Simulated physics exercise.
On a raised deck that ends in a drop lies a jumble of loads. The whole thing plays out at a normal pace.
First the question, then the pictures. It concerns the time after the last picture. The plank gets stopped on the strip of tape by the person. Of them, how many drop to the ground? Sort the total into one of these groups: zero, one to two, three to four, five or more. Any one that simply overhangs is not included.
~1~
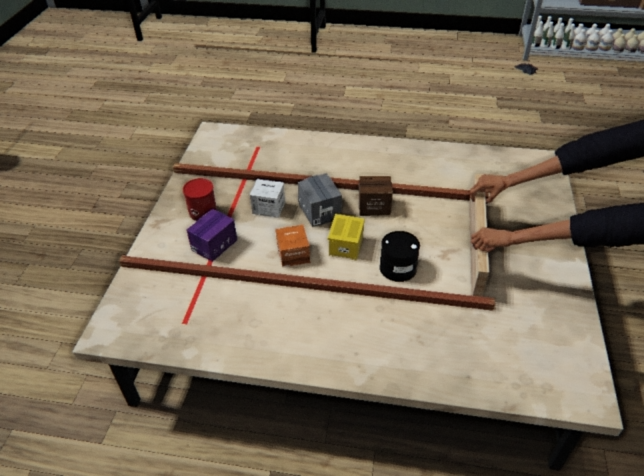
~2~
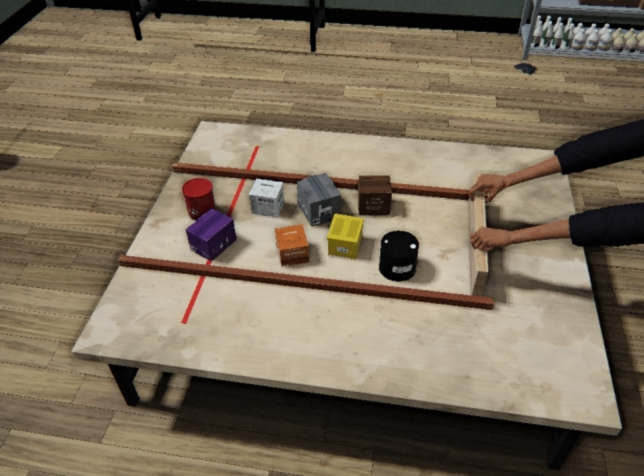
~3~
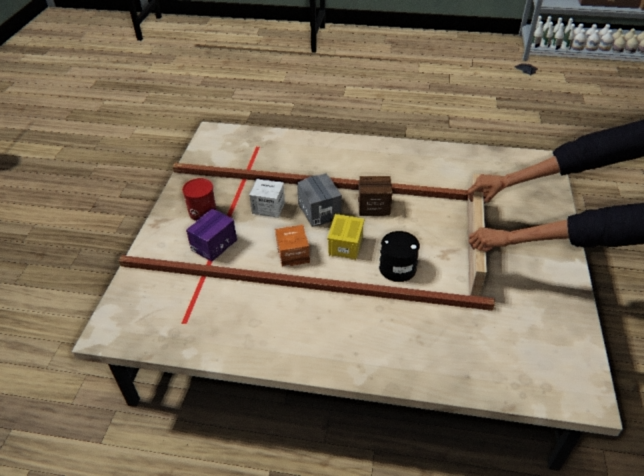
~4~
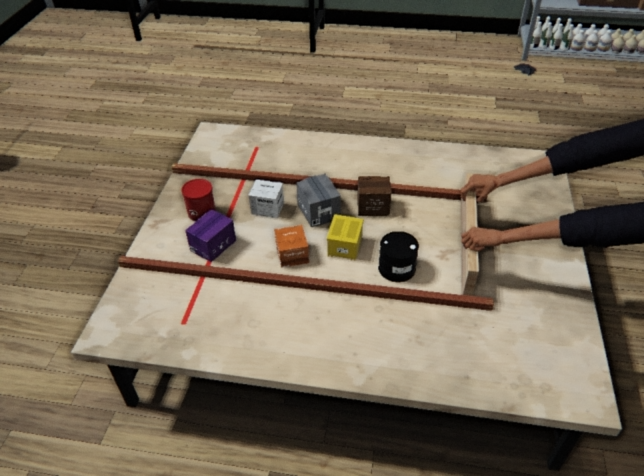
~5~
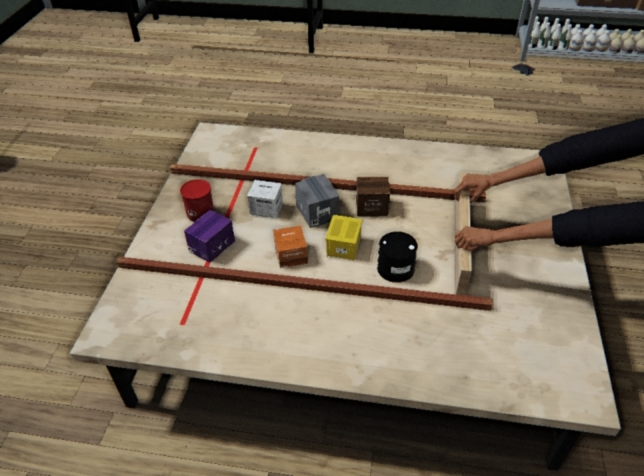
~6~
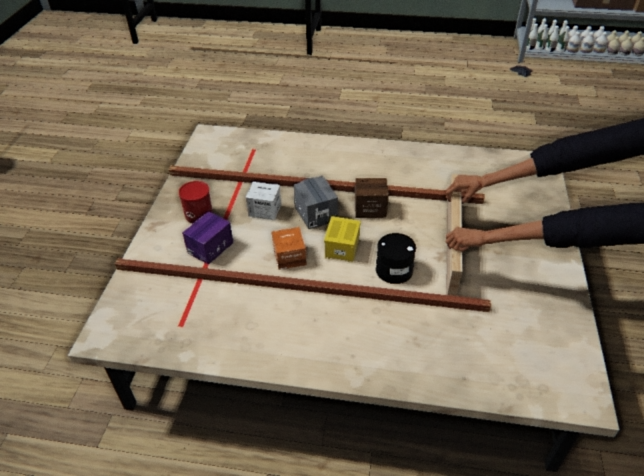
It goes in the group one to two.
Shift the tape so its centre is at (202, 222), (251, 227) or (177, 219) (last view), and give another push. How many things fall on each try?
Try by try, 3, 0 and 5.
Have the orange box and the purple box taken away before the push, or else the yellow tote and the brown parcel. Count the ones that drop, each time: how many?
1, then 0.
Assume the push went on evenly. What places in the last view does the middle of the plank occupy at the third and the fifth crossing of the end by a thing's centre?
It sits near (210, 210), and then near (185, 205).
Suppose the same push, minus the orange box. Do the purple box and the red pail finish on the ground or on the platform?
Well, the purple box hangs in there, while the red pail leaves the top.
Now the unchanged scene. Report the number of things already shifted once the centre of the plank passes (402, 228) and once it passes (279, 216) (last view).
The counts are 1 and 8.
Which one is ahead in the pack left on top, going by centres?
That would be the purple box.
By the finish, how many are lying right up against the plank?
Number in contact with it: 3.
A little later, none off yet; red pail at rest near (197, 203); purple box at rest near (209, 238); white box at rest near (264, 201).
Next, none off yet; red pail at rest near (197, 203); purple box at rest near (209, 238); white box shifted about its own width near (244, 202).
Later still, none off yet; red pail shifted about its own width near (162, 206); purple box shifted about its own width near (176, 233); white box shifted well along near (192, 203).
When it is over, the number that fall off is one or two; down, red pail.
